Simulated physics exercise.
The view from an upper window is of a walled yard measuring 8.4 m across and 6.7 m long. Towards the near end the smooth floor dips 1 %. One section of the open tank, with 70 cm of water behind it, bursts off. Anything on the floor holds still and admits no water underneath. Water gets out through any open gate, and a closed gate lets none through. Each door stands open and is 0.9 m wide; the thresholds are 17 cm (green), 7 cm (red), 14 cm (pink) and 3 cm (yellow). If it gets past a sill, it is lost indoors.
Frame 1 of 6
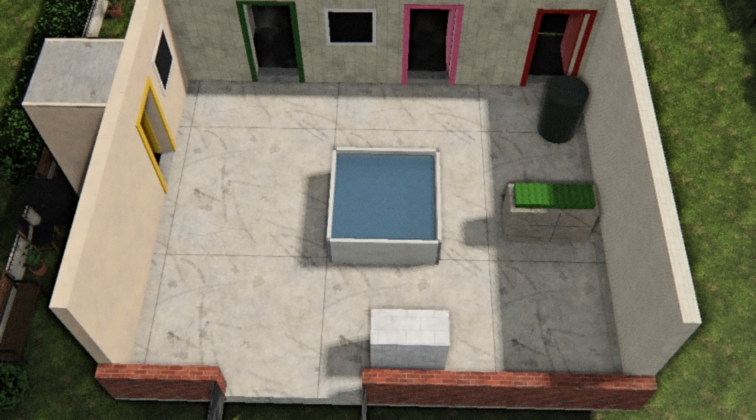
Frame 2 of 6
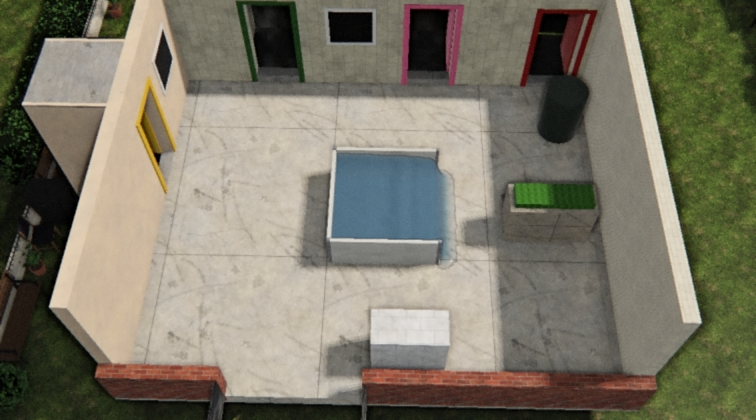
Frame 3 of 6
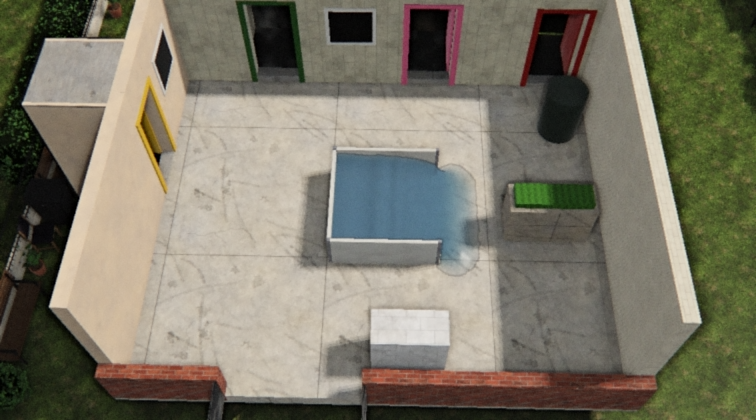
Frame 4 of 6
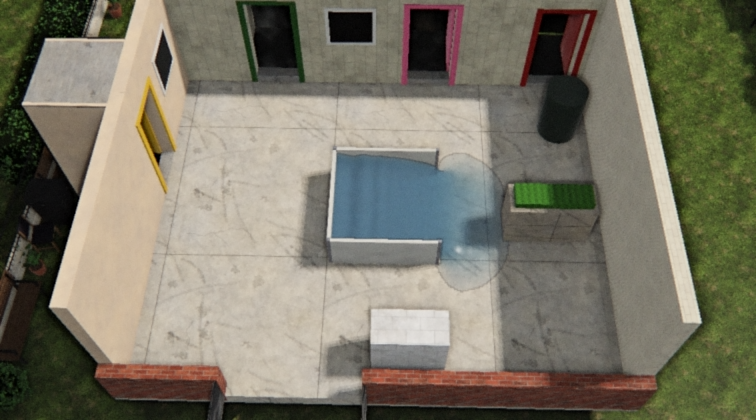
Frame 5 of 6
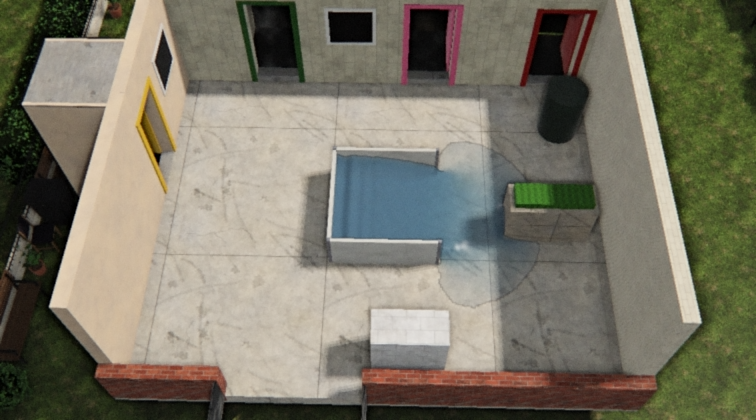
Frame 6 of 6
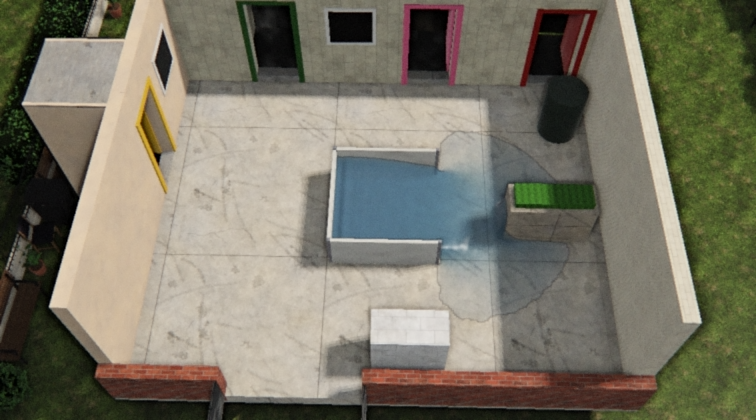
A walled yard with a pale concrete floor is seen from high above, with green, pink, red and yellow doorways around it. An open tank of blue water stands in the middle, a green-topped block and dark barrel to its right, a white block nearer. The tank's right side gives way, and water pours out, spreading rightward around the green-topped block, while the camera stays still.
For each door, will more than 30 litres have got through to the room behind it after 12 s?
Outcome: Green door: Less than stated; red door: More than stated; pink door: Less than stated; yellow door: Less than stated.
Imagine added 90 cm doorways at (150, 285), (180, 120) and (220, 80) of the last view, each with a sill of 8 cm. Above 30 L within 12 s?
Door 1: Lower; door 2: Lower; door 3: Lower.
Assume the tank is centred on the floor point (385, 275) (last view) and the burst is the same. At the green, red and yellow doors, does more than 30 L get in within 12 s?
Compared with that limit, green falls short, red falls short and yellow falls short.
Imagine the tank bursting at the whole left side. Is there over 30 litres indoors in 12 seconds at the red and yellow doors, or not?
Door red stays within, door yellow goes beyond.
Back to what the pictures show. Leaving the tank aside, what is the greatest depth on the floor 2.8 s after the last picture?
Max depth: About 26 centimetres.
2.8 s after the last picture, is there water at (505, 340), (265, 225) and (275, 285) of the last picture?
Respectively: Got hit, was missed, was missed.
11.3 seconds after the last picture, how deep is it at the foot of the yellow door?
The mean depth is around 4.5 cm.
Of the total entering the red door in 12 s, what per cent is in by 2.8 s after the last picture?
Share by then: ~ 55 %.
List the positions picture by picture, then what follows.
Still water, 70 cm deep, in the open tank at (385, 196), in the first frame.
Water pours out at (435, 209) and has run 1.1 m, to (441, 266); typically 9 cm deep outside, 70 cm at the open tank's back, in the second frame.
The front is at (458, 272), 1.2 m from the gap at (435, 211); 1.5 m2 of floor is under water; 70 cm left at the back of the open tank, in the third frame.
The front is at (478, 281), 1.6 m from the gap at (435, 212); 3.0 m2 of floor is under water; 68 cm left at the back of the open tank, in the fourth frame.
The front is at (529, 265), 2.0 m from the gap at (435, 212); 4.7 m2 of floor is under water; 60 cm left at the back of the open tank, in the fifth frame.
The front is at (564, 254), 2.5 m from the gap at (435, 212); 6.5 m2 of floor is under water; 60 cm left at the back of the open tank, in the sixth frame.
Then, 0.7 s after the last picture water covers 25 % of the floor and is deepest (46 cm) near (491, 222); green door not reached, red door not reached, pink door not reached, yellow door not reached.
Then, 1.5 s after the last picture water covers 30 % of the floor and is deepest (46 cm) near (607, 380); green door not reached, red door 13 cm at the sill, 1 L in, pink door not reached, yellow door not reached.
Then, 2.8 s after the last picture water covers 35 % of the floor and is deepest (26 cm) near (598, 390); green door not reached, red door 17 cm at the sill, 71 L in, pink door 2 cm at the sill, 0 L in, yellow door not reached.
Then, 6.3 s after the last picture water covers 70 % of the floor and is deepest (14 cm) near (609, 390); green door 1 cm at the sill, 0 L in, red door 8 cm at the sill, 126 L in, pink door 7 cm at the sill, 0 L in, yellow door not reached.
Then, 11.3 s after the last picture water covers 95 % of the floor and is deepest (10 cm) near (444, 254); green door 1 cm at the sill, 0 L in, red door 1 cm at the sill, 128 L in, pink door 2 cm at the sill, 0 L in, yellow door 5 cm at the sill, 2 L in.
